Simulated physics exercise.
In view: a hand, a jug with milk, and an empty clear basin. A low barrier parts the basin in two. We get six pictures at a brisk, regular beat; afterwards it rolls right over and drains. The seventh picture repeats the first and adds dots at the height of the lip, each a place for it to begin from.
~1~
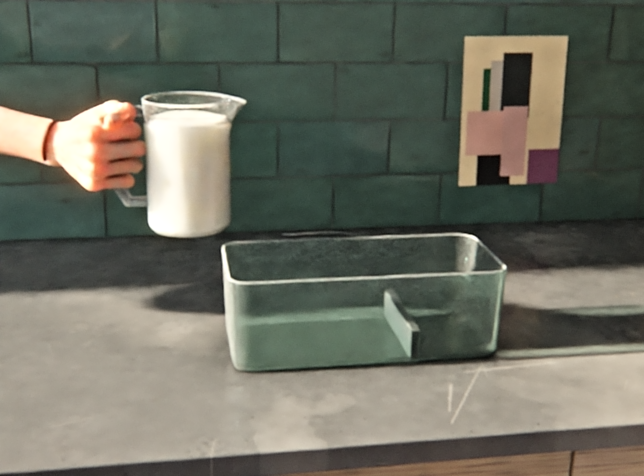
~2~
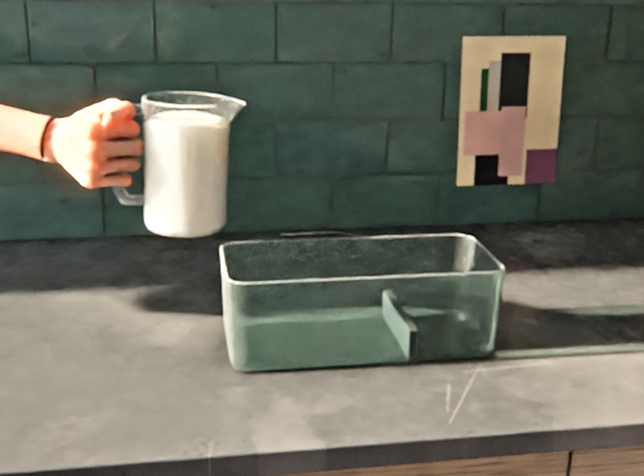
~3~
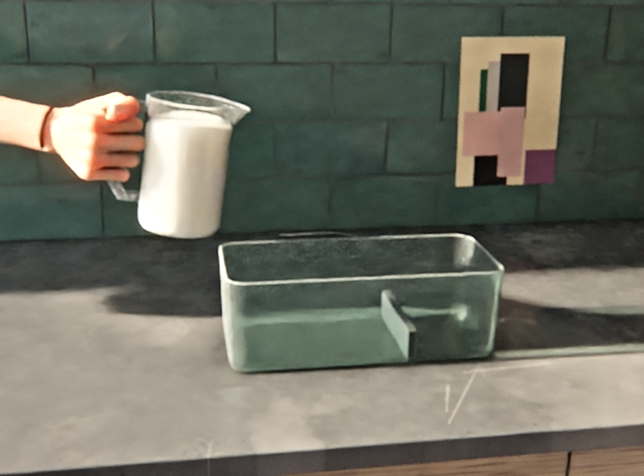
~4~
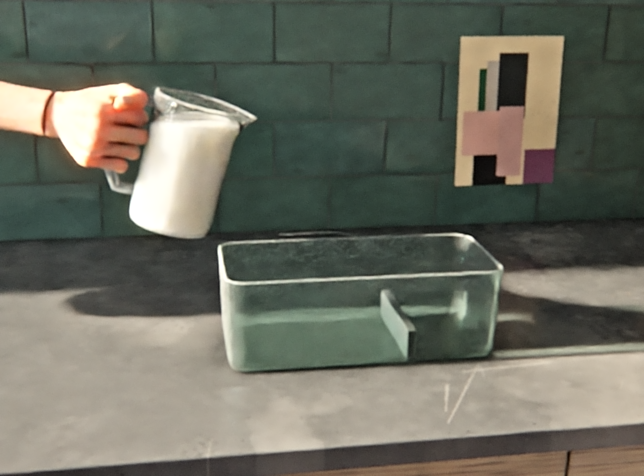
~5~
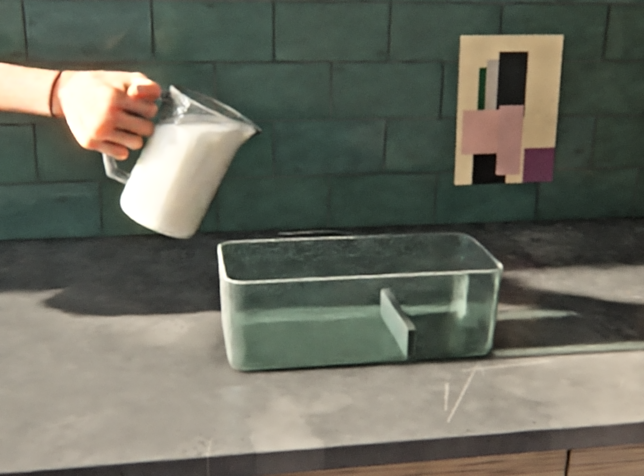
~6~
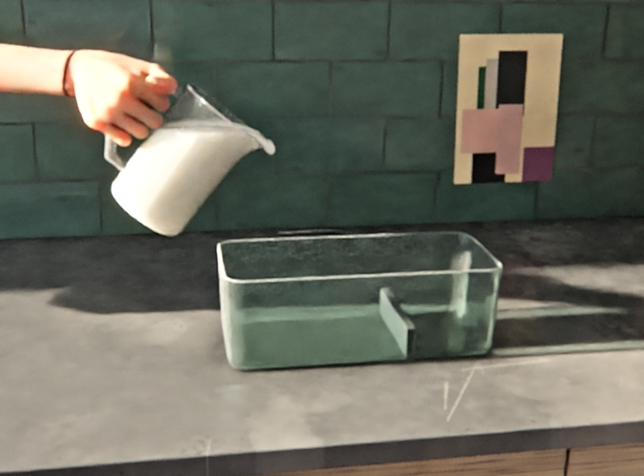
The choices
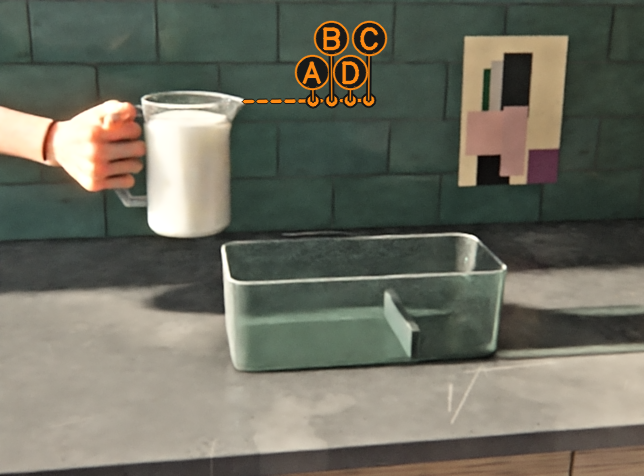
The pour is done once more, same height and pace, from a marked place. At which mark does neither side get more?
The answer is place D.
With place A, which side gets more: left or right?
The left side.
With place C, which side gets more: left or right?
The right side.
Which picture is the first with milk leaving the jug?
Picture 6.
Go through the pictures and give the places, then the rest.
In the first picture, upright, lip at (244, 101); basin from (232, 368) to (495, 352); top of the wall at (401, 308); nothing has left yet.
In the second picture, upright, lip at (244, 103); nothing has left yet.
In the third picture, tipped about 7°, lip at (248, 109); nothing has left yet.
In the fourth picture, tipped about 15°, lip at (254, 118); nothing has left yet.
In the fifth picture, tipped about 26°, lip at (261, 131); nothing has left yet.
In the sixth picture, tipped about 39°, lip at (265, 147); milk is over the lip, down to (271, 151).
In orange, A at (313, 100); B at (331, 100); C at (368, 100); D at (350, 100).
With A, about 90 % ends left of the wall and 7 % right of it; 3 % is lost outside.
With B, about 78 % ends left of the wall and 19 % right of it; 4 % is lost outside.
With C, about 31 % ends left of the wall and 67 % right of it.
With D, about 48 % ends left of the wall and 51 % right of it.
